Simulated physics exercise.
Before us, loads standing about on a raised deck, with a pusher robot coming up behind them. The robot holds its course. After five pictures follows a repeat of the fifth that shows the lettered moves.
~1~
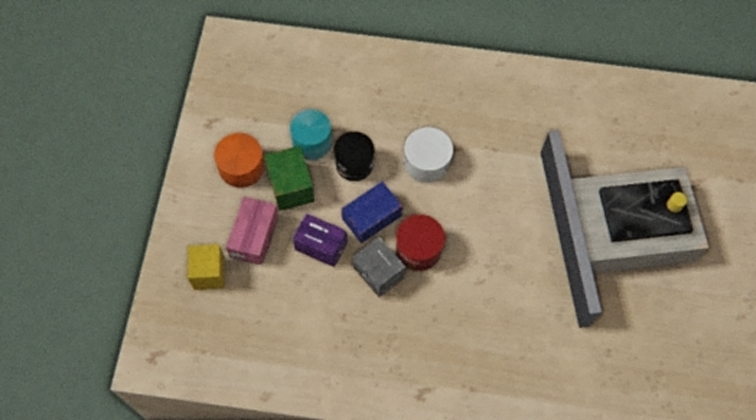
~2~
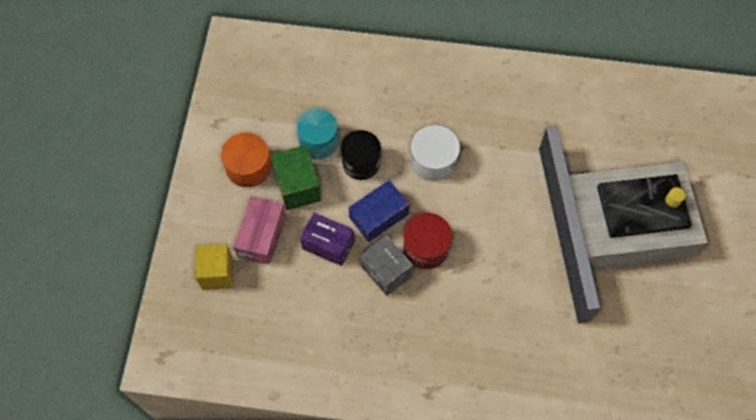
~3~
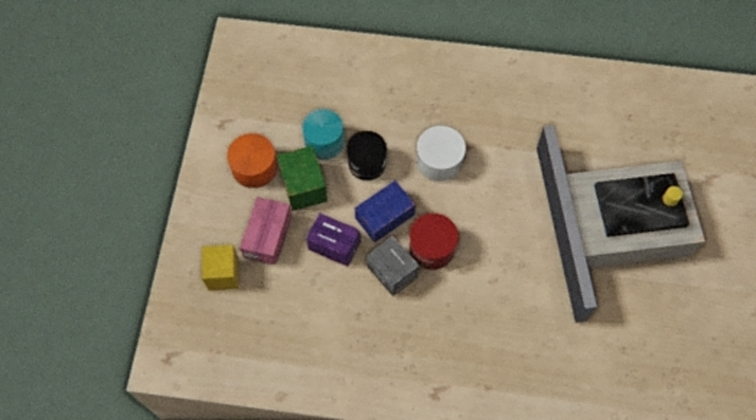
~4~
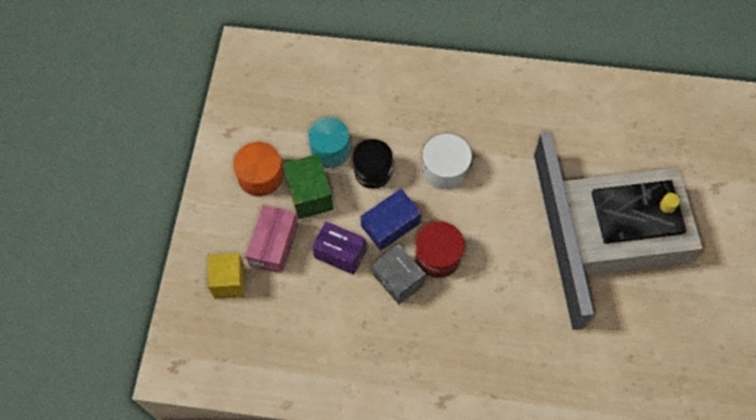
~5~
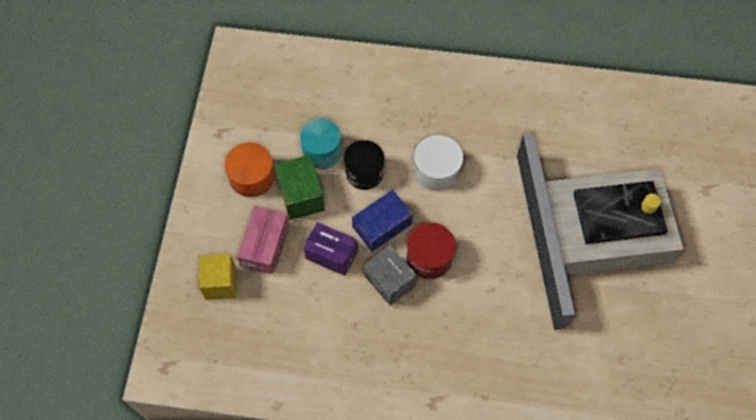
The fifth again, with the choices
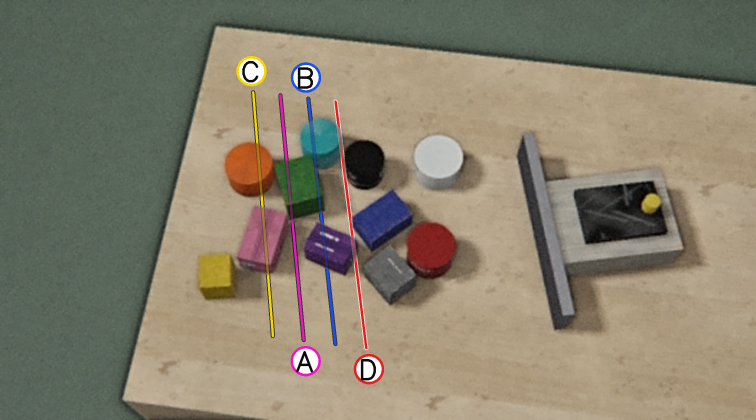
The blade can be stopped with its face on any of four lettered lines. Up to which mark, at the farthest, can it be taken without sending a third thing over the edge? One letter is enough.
It should halt at C.
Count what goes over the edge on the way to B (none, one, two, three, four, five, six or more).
By then, none.
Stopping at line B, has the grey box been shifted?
By then, yes.
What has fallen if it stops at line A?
It is the orange canister.
On the copy, A at (291, 210); B at (321, 214); C at (262, 207); D at (350, 217).
On C. First, robot (509, 200); grey box (386, 277); white pail (402, 165).
Then, robot (405, 187); orange canister (221, 169); yellow crate (203, 279).
Finally, robot (328, 178); orange canister over the edge; pink box over the edge; two fallen.
By contrast, A is within the limit but short; B is within the limit but short; D is within the limit but short.
